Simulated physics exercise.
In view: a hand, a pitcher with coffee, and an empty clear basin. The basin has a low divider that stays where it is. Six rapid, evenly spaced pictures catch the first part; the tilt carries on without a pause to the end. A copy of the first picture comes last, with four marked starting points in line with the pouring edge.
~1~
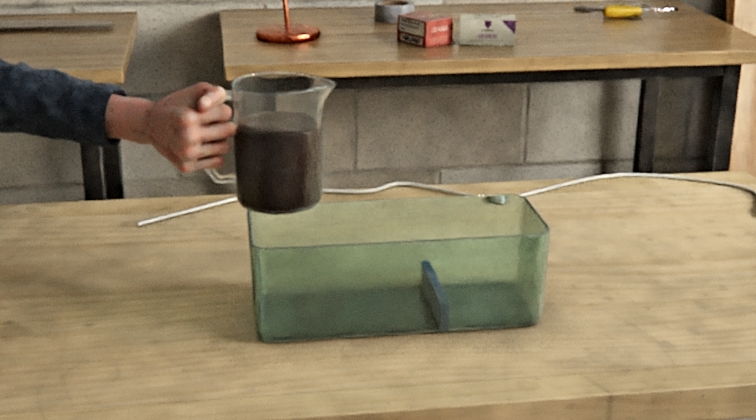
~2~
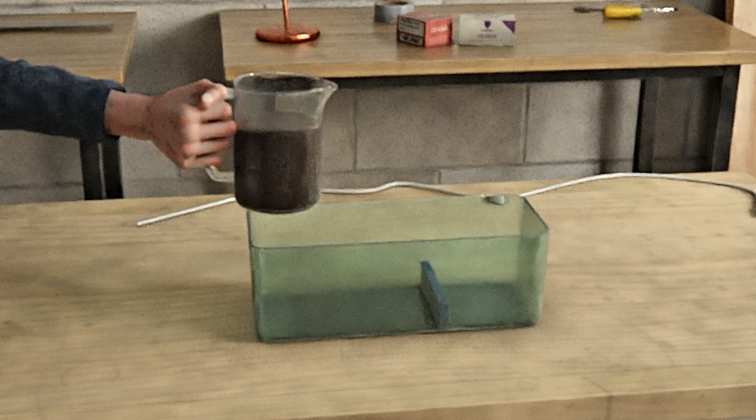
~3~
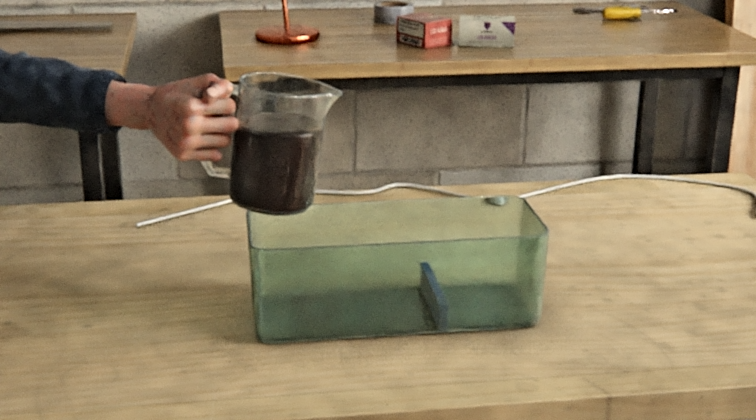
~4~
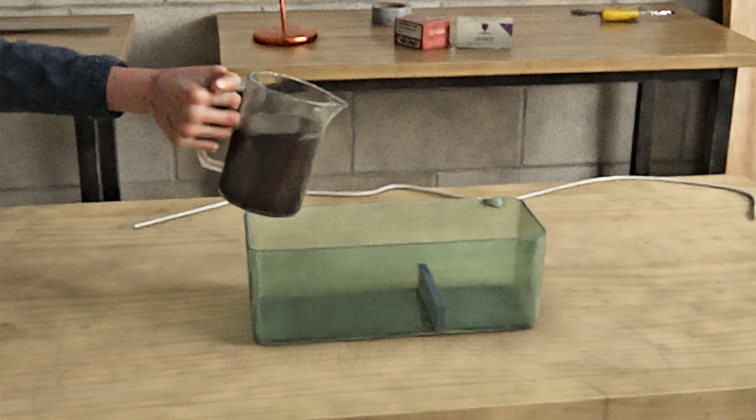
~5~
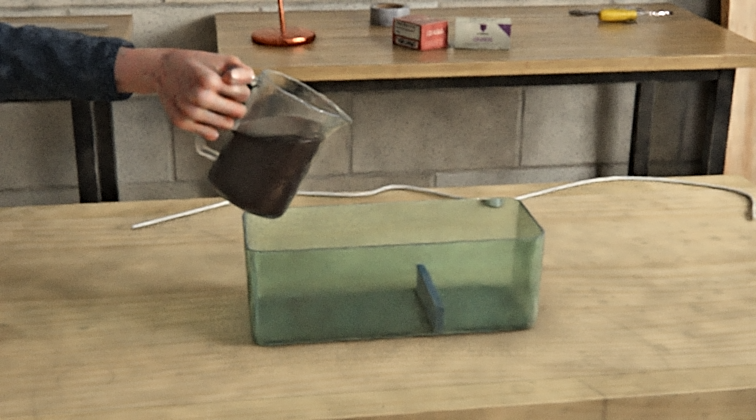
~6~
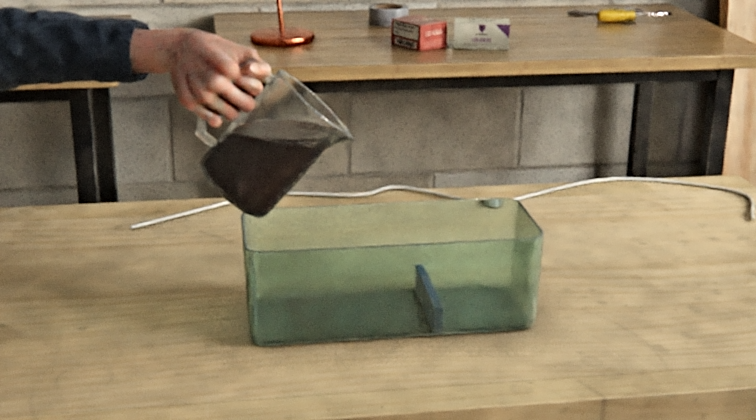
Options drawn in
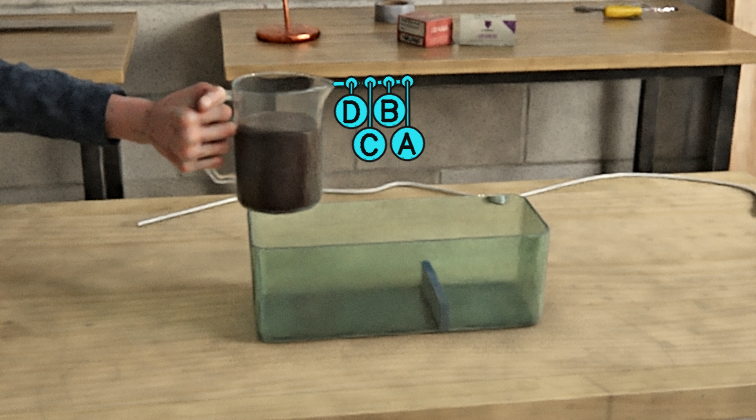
A hand held a glass pitcher of dark coffee above the left side of a clear basin with a low divider inside, then gradually tilted it to the right, with nothing leaving the lip.
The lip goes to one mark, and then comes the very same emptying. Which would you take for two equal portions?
It is C.
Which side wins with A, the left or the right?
The right one.
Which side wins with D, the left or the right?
More ends on the left.
In cyan, A at (407, 81); B at (388, 82); C at (370, 82); D at (351, 83).
With A, about 19 % ends left of the wall and 81 % right of it.
With B, about 20 % ends left of the wall and 80 % right of it.
With C, about 52 % ends left of the wall and 48 % right of it.
With D, about 91 % ends left of the wall and 8 % right of it.
